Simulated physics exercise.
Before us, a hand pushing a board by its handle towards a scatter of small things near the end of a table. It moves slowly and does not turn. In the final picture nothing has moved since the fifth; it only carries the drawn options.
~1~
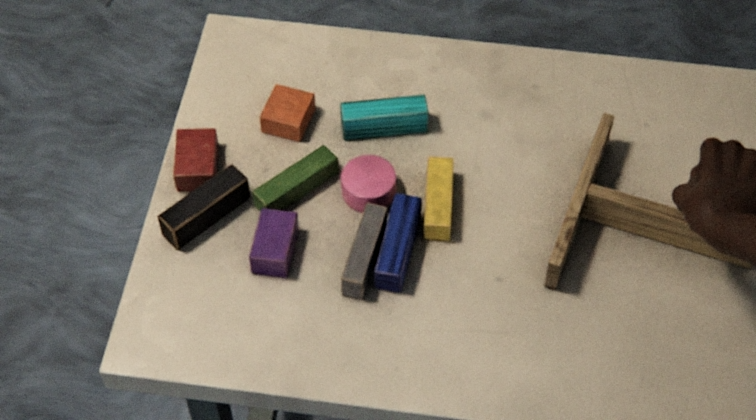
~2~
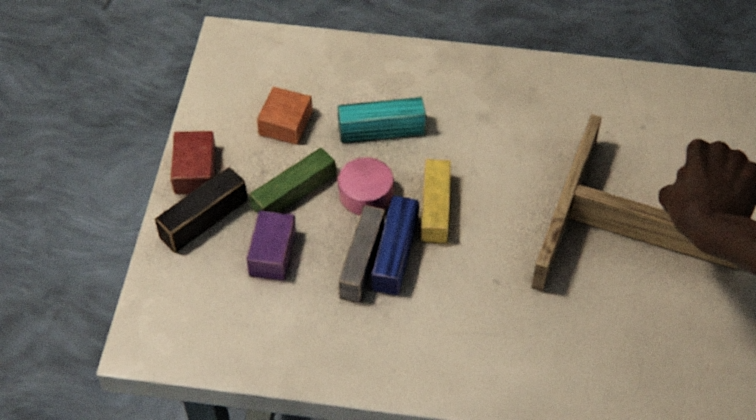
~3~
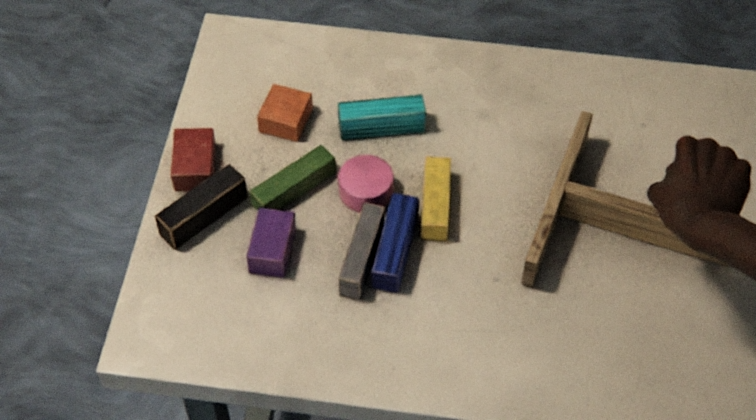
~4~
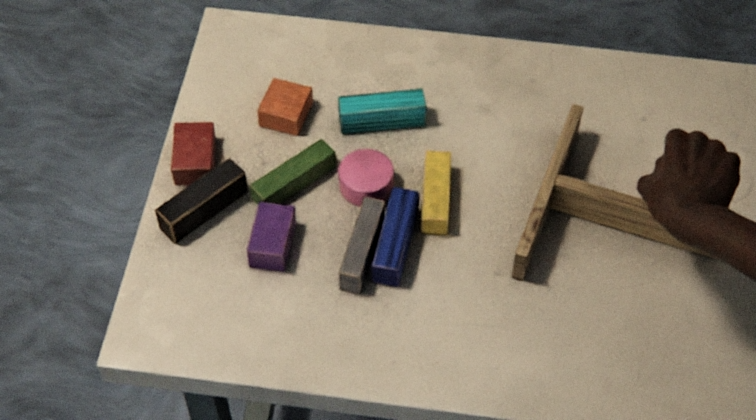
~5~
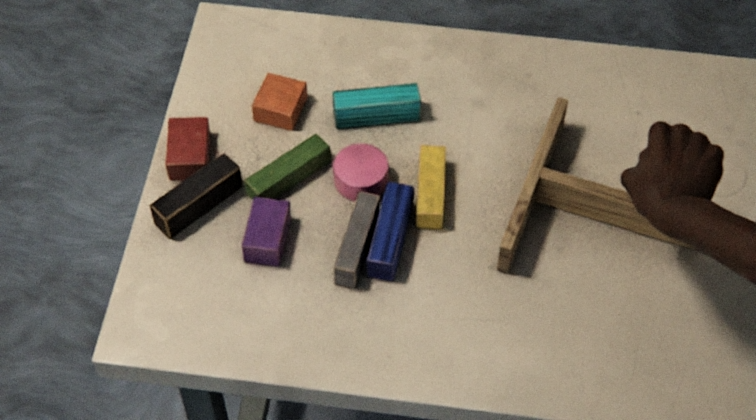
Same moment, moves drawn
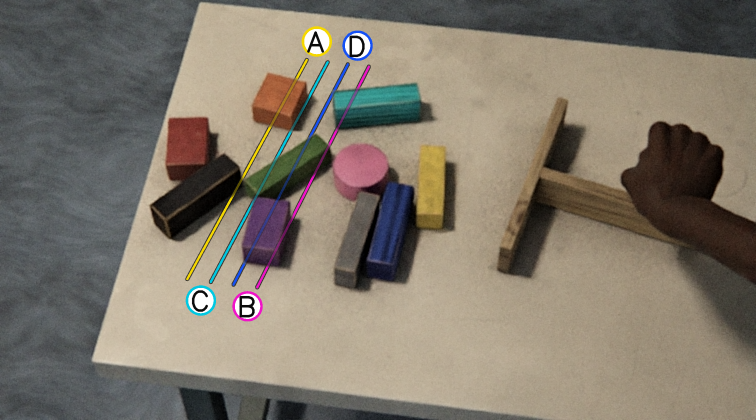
A dark-skinned hand at the right slowly slides a wooden board leftward by its handle across a pale tabletop, seen from above at an angle over a grey floor. Left of a still-open gap lie orange, turquoise, red, black, green, purple, grey, blue and yellow blocks around a pink round piece. The board keeps its angle, the pieces stay put on the table, and the view shifts slightly.
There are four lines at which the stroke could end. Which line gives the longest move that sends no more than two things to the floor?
Up to line A.
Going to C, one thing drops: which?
The red block.
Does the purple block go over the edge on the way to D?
By then, no.
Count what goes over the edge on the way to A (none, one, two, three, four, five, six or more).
By then, two.
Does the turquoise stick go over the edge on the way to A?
By then, no.
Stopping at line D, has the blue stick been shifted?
By then, yes.
On the copy, A at (251, 163); B at (316, 170); C at (273, 165); D at (294, 167).
On A. First, board (431, 158); grey bar (345, 239); blue stick (370, 229).
Then, board (330, 147); black stick (188, 197); orange block (247, 100).
Finally, board (252, 138); black stick over the edge; red block over the edge; two fallen.
By contrast, B is within the limit but short; C is within the limit but short; D is within the limit but short.
